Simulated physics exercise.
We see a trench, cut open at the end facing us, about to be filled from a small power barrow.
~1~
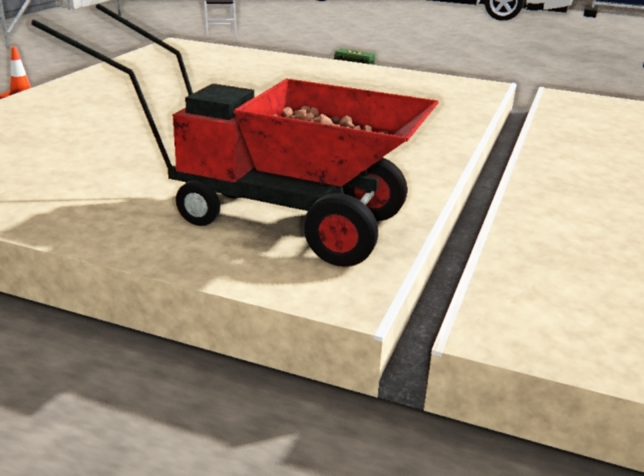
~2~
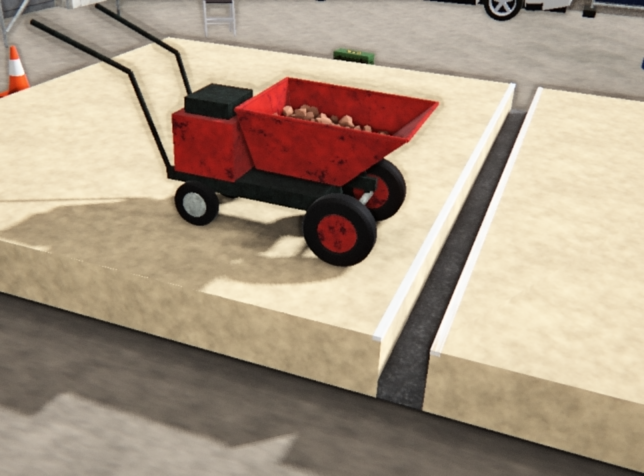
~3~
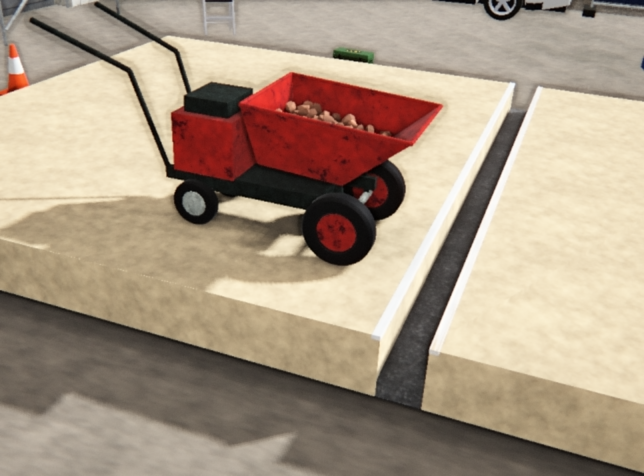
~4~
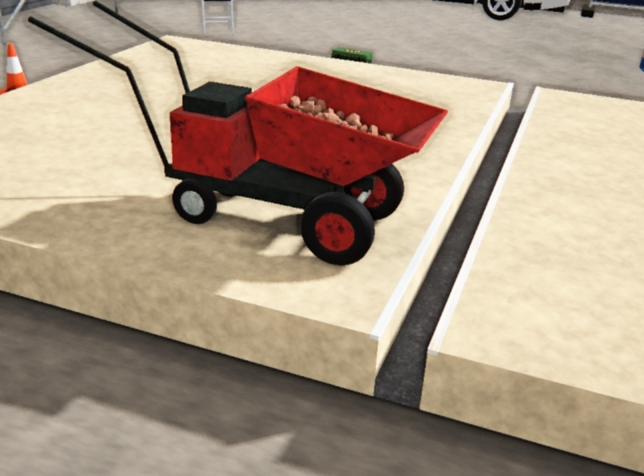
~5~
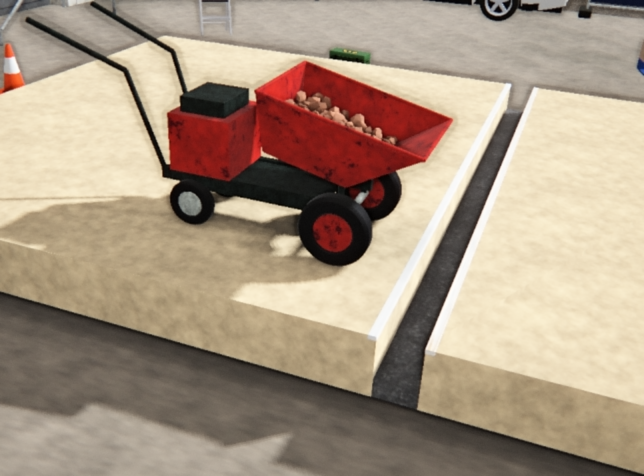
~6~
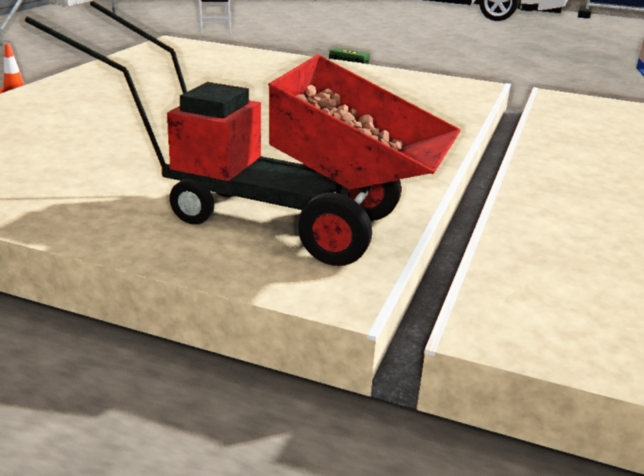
The clip opens on a small red power barrow with black handles, standing still on a pale slab beside a narrow, dark trench, its skip level and loaded with lumps of rubble. The skip then tilts forward to the right, barely at first, then clearly, its back rising away from the red body.
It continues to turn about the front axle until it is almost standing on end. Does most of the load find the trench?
No, the trench is going to take short of half of it.
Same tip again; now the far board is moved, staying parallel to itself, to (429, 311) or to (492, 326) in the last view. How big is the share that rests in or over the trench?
Roughly 0 % and 100 %.
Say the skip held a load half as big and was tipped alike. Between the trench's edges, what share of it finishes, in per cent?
It comes to some 0 per cent.
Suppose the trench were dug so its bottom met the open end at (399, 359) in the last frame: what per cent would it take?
I'd put it at about 0 in a hundred.
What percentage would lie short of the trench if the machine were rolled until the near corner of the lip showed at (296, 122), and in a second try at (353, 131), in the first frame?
In order, 40 % followed by 0 %.
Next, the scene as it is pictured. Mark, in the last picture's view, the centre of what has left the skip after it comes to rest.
Roughly at pixel (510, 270).
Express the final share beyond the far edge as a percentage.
My estimate is around 55 percent.
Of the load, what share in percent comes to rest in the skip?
It is some 45 percent.
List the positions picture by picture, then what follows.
The first picture shows lip of the skip at (406, 140), level; top of the load at (301, 125), lumps of rubble; first edge of the trench at (397, 302); far edge at (451, 315), the trench under half as wide as the skip, and about as deep as wide.
The second picture shows lip of the skip at (407, 141), level; top of the load at (301, 124).
The third picture shows lip of the skip at (411, 144), tipped barely; top of the load at (296, 121).
The fourth picture shows lip of the skip at (417, 151), tipped a little; top of the load at (301, 117).
The fifth picture shows lip of the skip at (424, 161), tipped a little; top of the load at (298, 117).
The sixth picture shows lip of the skip at (432, 172), tipped clearly; top of the load at (308, 113); first edge of the trench at (390, 302); far edge at (444, 315).
Soon after the last picture, skip tipped steeply; all in the skip.
A little later, skip tipped right over; most in the skip; a small part beyond it.
Later still, skip tipped right over; about half in the skip; about half beyond it.
At rest, skip tipped right over; about half in the skip; a stray few in or heaped over the trench; about half beyond it.
